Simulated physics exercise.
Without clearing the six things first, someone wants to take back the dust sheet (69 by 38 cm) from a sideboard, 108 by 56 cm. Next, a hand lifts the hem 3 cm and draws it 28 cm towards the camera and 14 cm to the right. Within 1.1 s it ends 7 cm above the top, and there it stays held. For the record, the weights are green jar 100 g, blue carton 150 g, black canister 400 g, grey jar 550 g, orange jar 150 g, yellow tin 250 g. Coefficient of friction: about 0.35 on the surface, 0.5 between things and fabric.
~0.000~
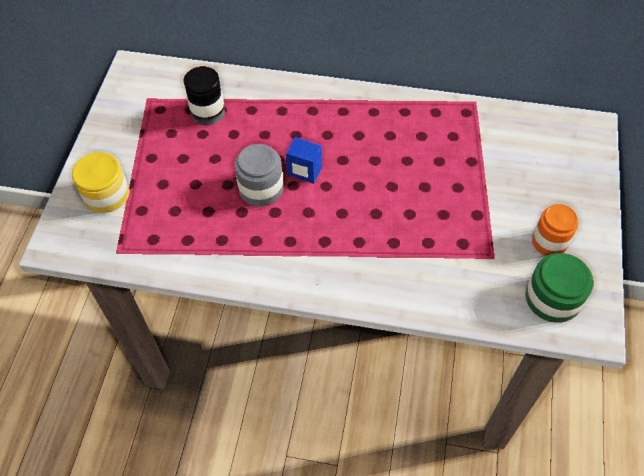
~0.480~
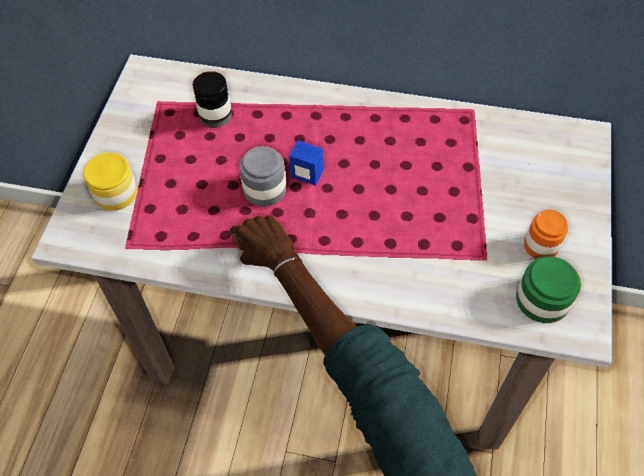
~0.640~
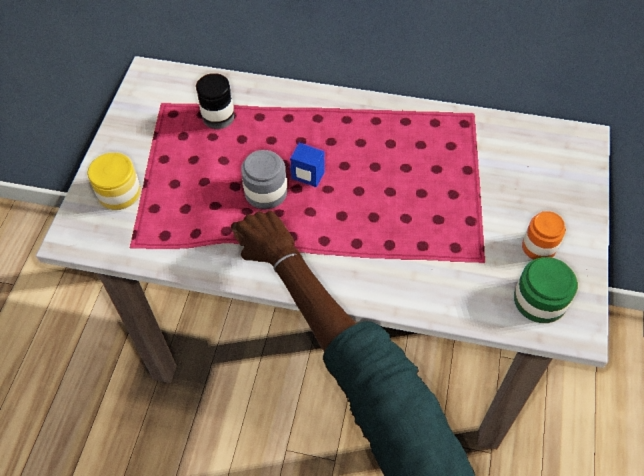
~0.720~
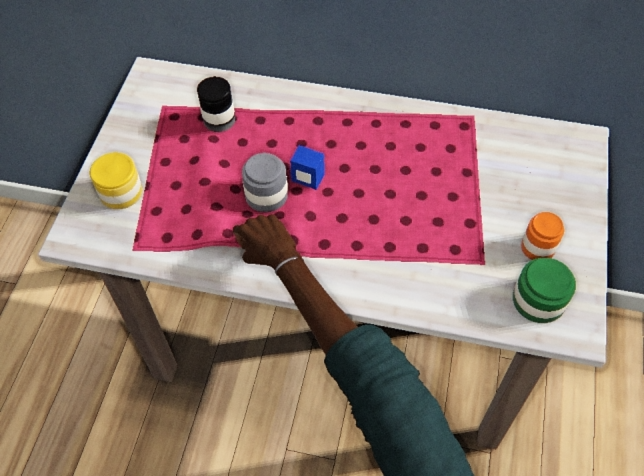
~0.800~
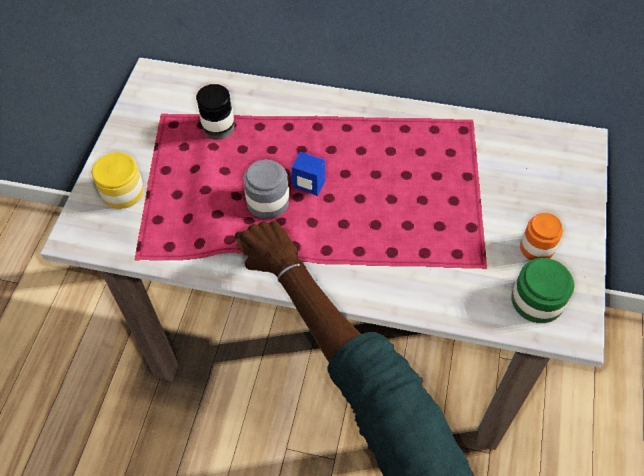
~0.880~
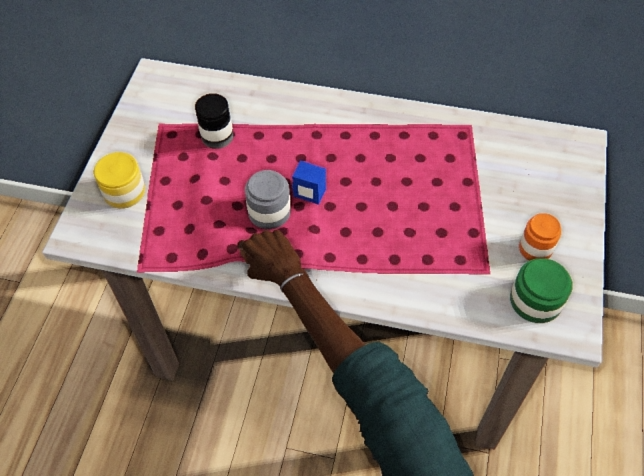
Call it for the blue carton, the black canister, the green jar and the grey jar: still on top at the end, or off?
Call: Blue carton: Off, black canister: Off, green jar: Still on top, grey jar: Off.
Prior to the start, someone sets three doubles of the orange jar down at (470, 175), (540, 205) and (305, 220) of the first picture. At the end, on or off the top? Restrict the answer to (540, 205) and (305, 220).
Log, listed order - kept / lost.
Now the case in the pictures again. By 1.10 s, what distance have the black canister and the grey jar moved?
Black canister 15 cm, grey jar 15 cm.
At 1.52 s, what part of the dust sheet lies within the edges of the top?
Roughly 60%.
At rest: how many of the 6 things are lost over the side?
Count recorded: 3.
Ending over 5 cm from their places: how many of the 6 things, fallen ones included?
Counted result: 3.
After 1.1 s, 90 % of the dust sheet is still over the top; black canister 15 cm off its start, grey jar 14 cm off its start, blue carton 13 cm off its start.
After 1.3 s, 75 % of the dust sheet is still over the top; black canister 24 cm off its start, grey jar 23 cm off its start, blue carton 21 cm off its start.
After 1.5 s, 60 % of the dust sheet is still over the top; black canister 33 cm off its start at (207, 214), grey jar 31 cm off its start at (283, 303), blue carton 29 cm off its start at (318, 278).
After 1.7 s, 30 % of the dust sheet is still over the top; black canister 40 cm off its start, grey jar 36 cm off its start, blue carton 34 cm off its start.
After 3.3 s, 0 % of the dust sheet is still over the top; black canister over the edge, blue carton over the edge, grey jar over the edge, green jar 0 cm off its start at (548, 278).
